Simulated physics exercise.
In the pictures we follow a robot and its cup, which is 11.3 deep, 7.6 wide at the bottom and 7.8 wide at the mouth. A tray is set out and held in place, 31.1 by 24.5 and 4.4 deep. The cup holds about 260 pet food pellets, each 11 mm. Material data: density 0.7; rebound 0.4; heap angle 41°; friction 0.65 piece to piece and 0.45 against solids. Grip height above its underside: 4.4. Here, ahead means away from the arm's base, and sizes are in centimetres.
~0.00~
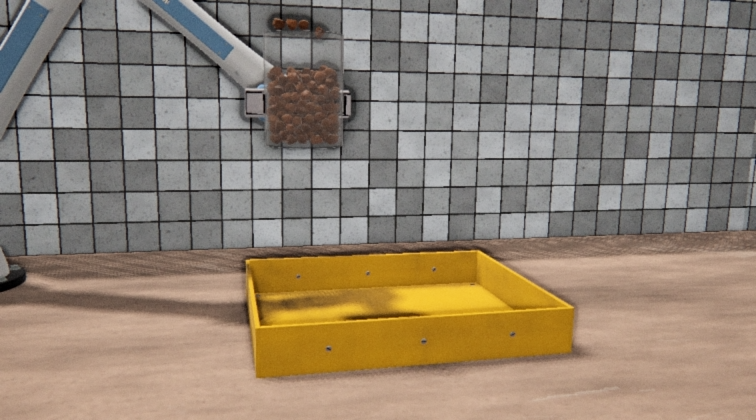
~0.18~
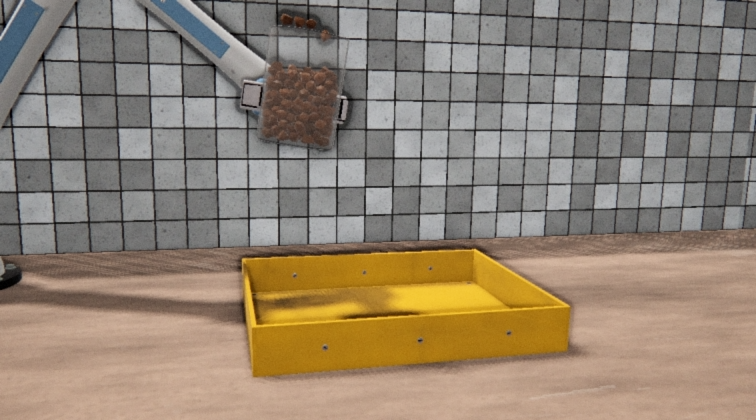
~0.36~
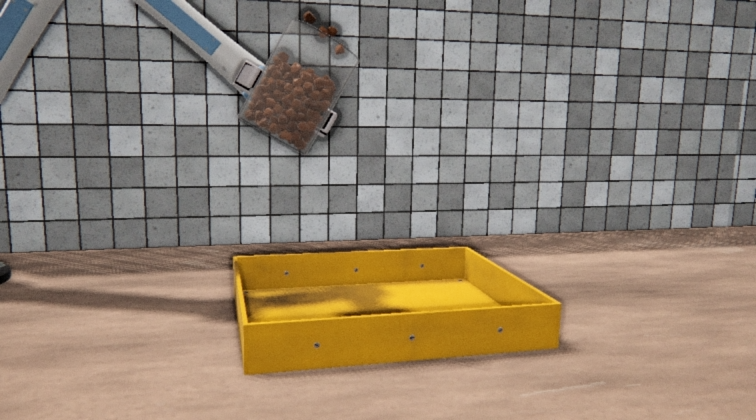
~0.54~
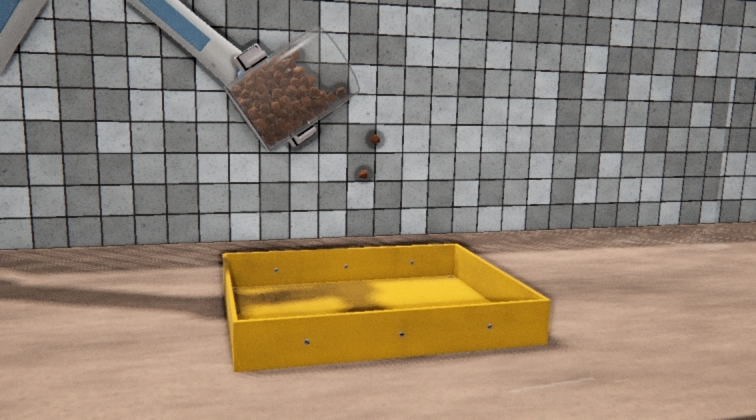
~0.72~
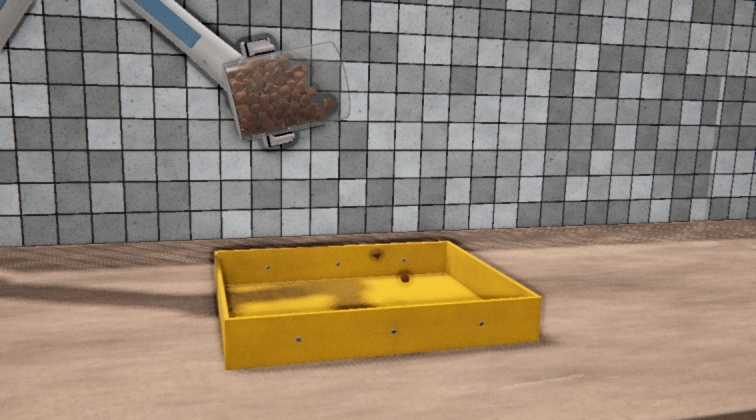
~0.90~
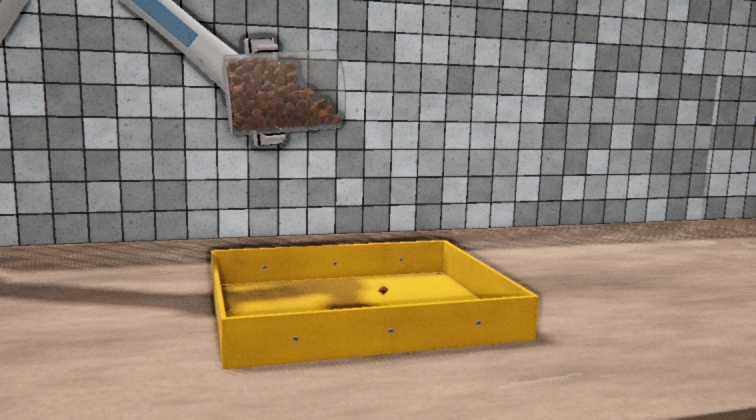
On a wooden counter against a gray tiled wall, a robot arm tilted a clear cup of brown pellets to the right until it lay nearly sideways, and two pellets dropped into the yellow tray below.
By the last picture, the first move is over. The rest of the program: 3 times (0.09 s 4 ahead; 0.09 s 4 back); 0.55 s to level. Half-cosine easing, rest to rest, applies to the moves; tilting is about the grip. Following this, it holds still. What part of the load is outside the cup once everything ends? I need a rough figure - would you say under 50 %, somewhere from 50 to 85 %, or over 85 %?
I would say somewhere from 50 to 85 %.
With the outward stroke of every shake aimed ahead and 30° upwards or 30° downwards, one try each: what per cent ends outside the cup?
I'd say close to 95 percent for the first and close to 30 percent for the second.
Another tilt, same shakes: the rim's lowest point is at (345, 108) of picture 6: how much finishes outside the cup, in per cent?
The share is about 35 percent.
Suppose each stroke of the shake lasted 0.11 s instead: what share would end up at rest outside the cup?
In that case about 60 in a hundred.
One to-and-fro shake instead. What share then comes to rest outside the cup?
45 per cent or so.
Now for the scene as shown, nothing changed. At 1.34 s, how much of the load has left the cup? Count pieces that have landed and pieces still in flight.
Around 55 percent at that moment.
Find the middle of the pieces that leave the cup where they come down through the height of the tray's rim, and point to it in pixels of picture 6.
Look at roughly (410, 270) in the last picture.
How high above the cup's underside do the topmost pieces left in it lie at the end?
I'd say near 5.5 cm from the bottom.
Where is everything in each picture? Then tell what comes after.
Cup middle at (304, 92), level; upper third of the load around (306, 85), from x 270 to 335, top at y 25; 258 in the cup, in the first frame.
Cup middle at (302, 91), tilted 8° forward; upper third of the load around (301, 84), from x 265 to 335, top at y 20, in the second frame.
Cup middle at (298, 90), tilted 29° forward; upper third of the load around (293, 82), from x 250 to 340, top at y 15, in the third frame.
Cup middle at (291, 90), tilted 56° forward; upper third of the load around (280, 80), from x 235 to 375, top at y 55; 256 in the cup, 2 in flight or on a rim, in the fourth frame.
Cup middle at (285, 92), tilted 77° forward; upper third of the load around (269, 77), from x 235 to 405, top at y 60; 256 in the cup, 2 in the tray, in the fifth frame.
Cup middle at (282, 92), tilted 85° forward; upper third of the load around (262, 78), from x 235 to 420, top at y 65; 256 in the cup, 2 in the tray, in the sixth frame.
By 1.34 s, tilted 85° forward, highest piece 25 above the table; 114 in the cup, 95 in the tray, 1 on the table or floor, 48 in flight or on a rim.
By 1.77 s, tilted 29° forward, highest piece 28 above the table; 182 in the tray, 71 in the cup, 5 on the table or floor.
By 2.19 s, level, highest piece 25 above the table; 182 in the tray, 71 in the cup, 5 on the table or floor.
By 3.24 s, level, highest piece 25 above the table; 182 in the tray, 71 in the cup, 5 on the table or floor.
Final count, 182 in the tray, 71 in the cup, 5 on the table or floor. That is 72 % outside the cup.
